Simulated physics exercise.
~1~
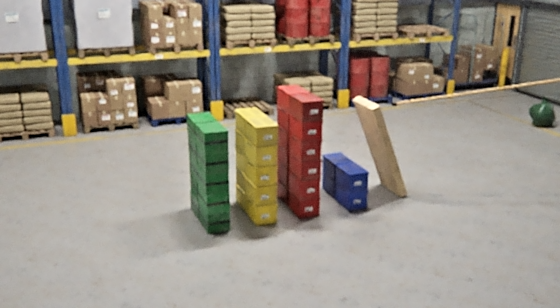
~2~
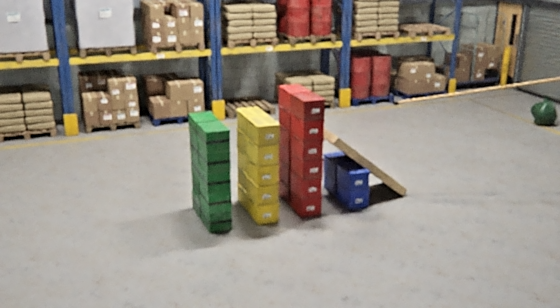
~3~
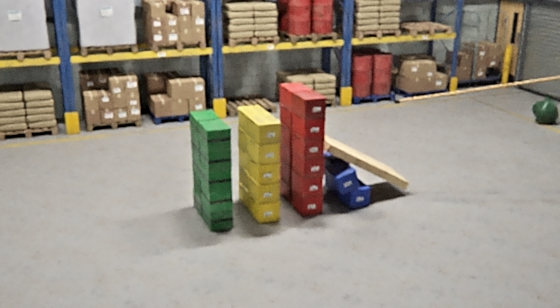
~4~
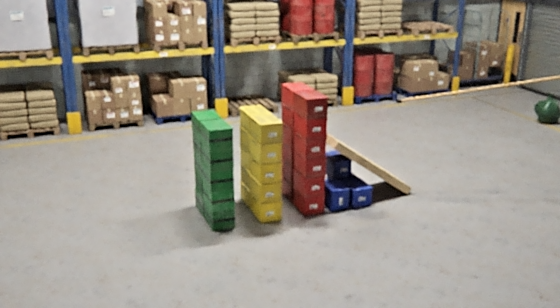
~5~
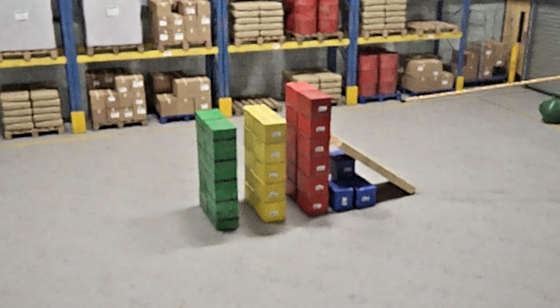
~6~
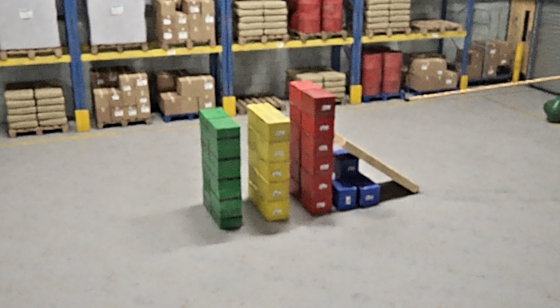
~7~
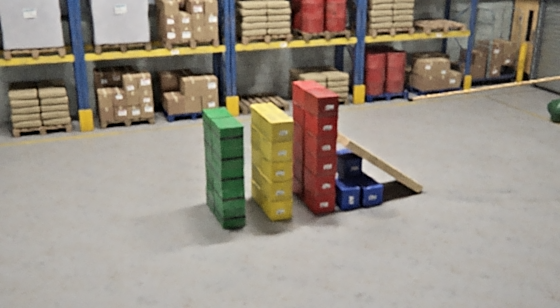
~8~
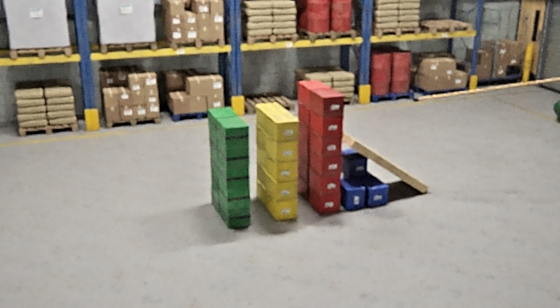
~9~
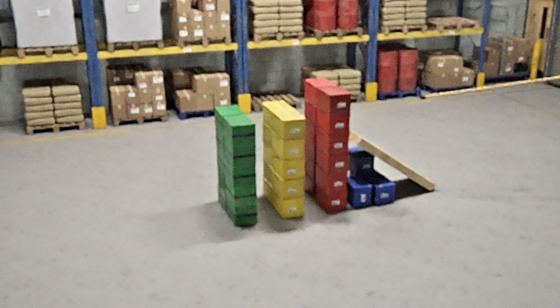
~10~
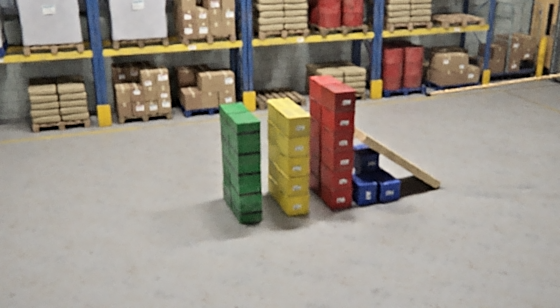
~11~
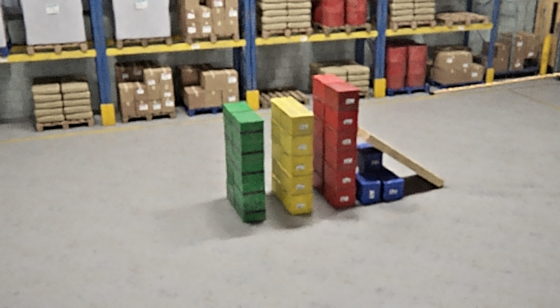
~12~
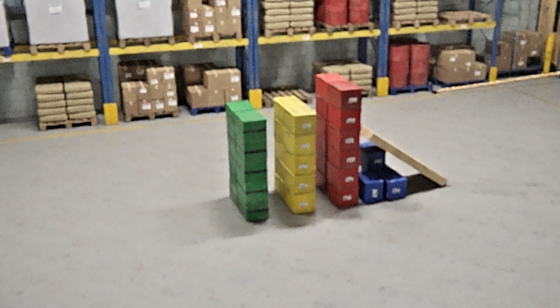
Wooden board tipping onto a low blue tote stack, toppling one tote, then resting aslant as red, yellow and green columns stand.
